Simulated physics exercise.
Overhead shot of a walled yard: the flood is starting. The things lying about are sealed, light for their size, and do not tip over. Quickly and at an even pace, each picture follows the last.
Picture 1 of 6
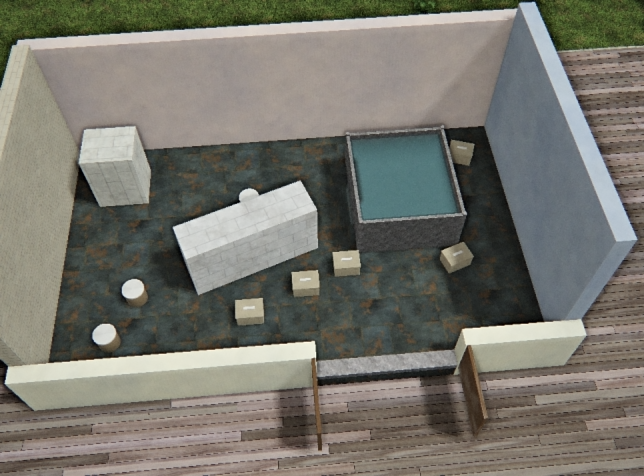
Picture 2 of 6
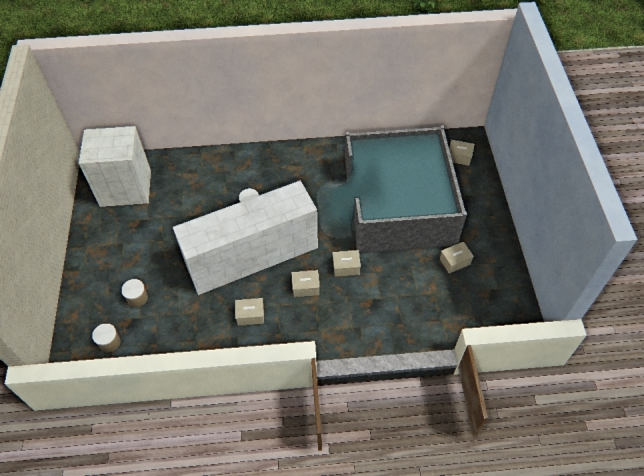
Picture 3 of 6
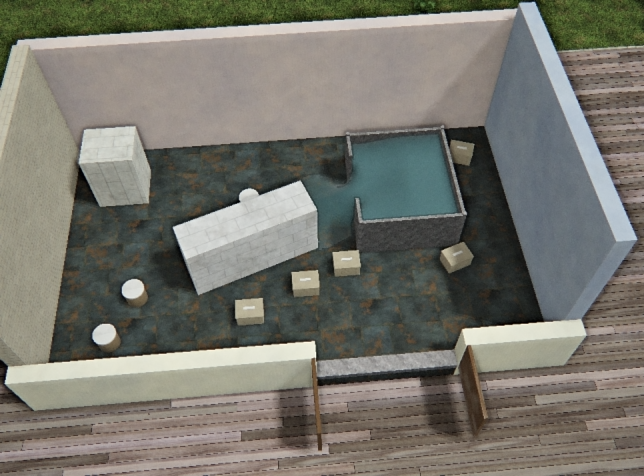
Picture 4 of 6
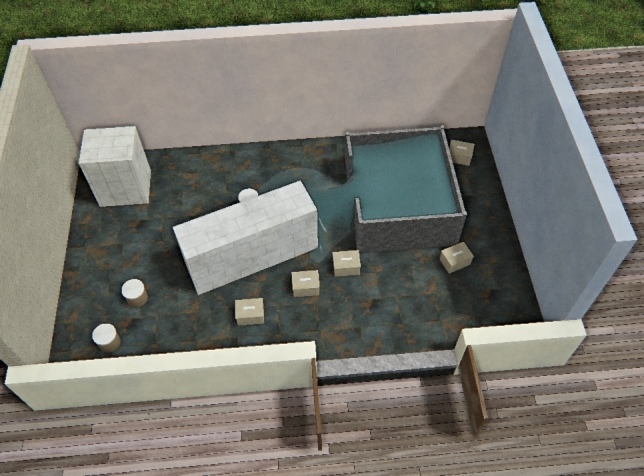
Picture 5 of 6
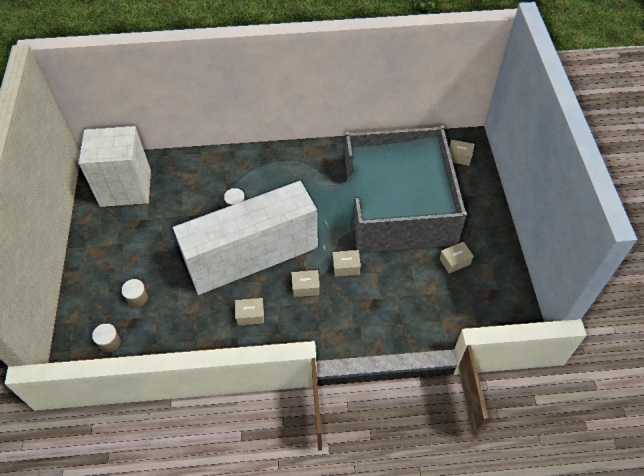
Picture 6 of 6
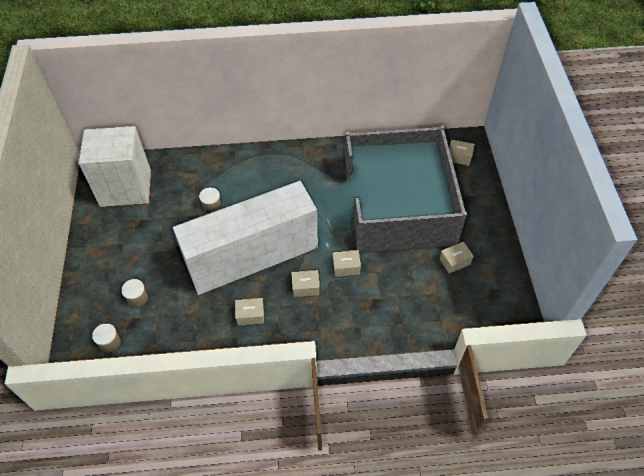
A walled pool opens on its left side, water spreads out, and a white cylinder slides left.
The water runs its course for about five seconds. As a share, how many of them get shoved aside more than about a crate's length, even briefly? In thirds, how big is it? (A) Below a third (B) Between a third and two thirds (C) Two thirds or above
B, between a third and two thirds.
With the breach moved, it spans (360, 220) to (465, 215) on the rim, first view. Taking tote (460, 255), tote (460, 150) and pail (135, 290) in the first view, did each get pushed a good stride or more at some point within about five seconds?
Listed in turn, ends up that far off, ends up that far off, never travels that far.
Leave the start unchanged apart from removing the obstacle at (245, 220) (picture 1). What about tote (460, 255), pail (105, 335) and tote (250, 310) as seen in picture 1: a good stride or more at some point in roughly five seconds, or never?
Item one never went far; item two was driven off; item three was driven off.
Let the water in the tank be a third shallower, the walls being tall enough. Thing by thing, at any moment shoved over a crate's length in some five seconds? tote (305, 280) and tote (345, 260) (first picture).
First: Travelled that far. Second: Travelled that far.
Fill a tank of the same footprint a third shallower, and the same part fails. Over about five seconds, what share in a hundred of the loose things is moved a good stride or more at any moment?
40 per cent or so.
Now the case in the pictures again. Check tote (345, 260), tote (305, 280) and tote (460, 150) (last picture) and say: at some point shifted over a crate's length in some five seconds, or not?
Listed order gives past that mark, then past that mark, and lastly below that mark.
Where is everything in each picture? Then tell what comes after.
The first picture shows a pail at (249, 197) rests on the ground; a tote at (347, 259) rests on the ground; 0 of 8 have shifted.
The second picture shows a pail at (249, 197) rests on the ground; a tote at (347, 259) rests on the ground; 0 of 8 have shifted.
The third picture shows a pail at (249, 197) rests on the ground; a tote at (347, 259) rests on the ground; 0 of 8 have shifted.
The fourth picture shows a pail at (248, 197), on the bottom; a tote at (347, 259) rests on the ground; 0 of 8 have shifted.
The fifth picture shows a pail at (234, 196) rests on the ground, close to its start; a tote at (347, 259) rests on the ground; 1 of 8 have shifted.
The sixth picture shows a pail at (209, 195), on the bottom, a stride from its start; a tote at (347, 259), on the bottom; 1 of 8 have shifted.
A moment on, 1 of 8 are well off their spots; 0 afloat.
Next, 3 of 8 are well off their spots; 1 afloat.
Later, 3 of 8 are well off their spots; 1 afloat.
In the end, 5 of 8 are well off their spots, and 5 have been at some point; 4 afloat.
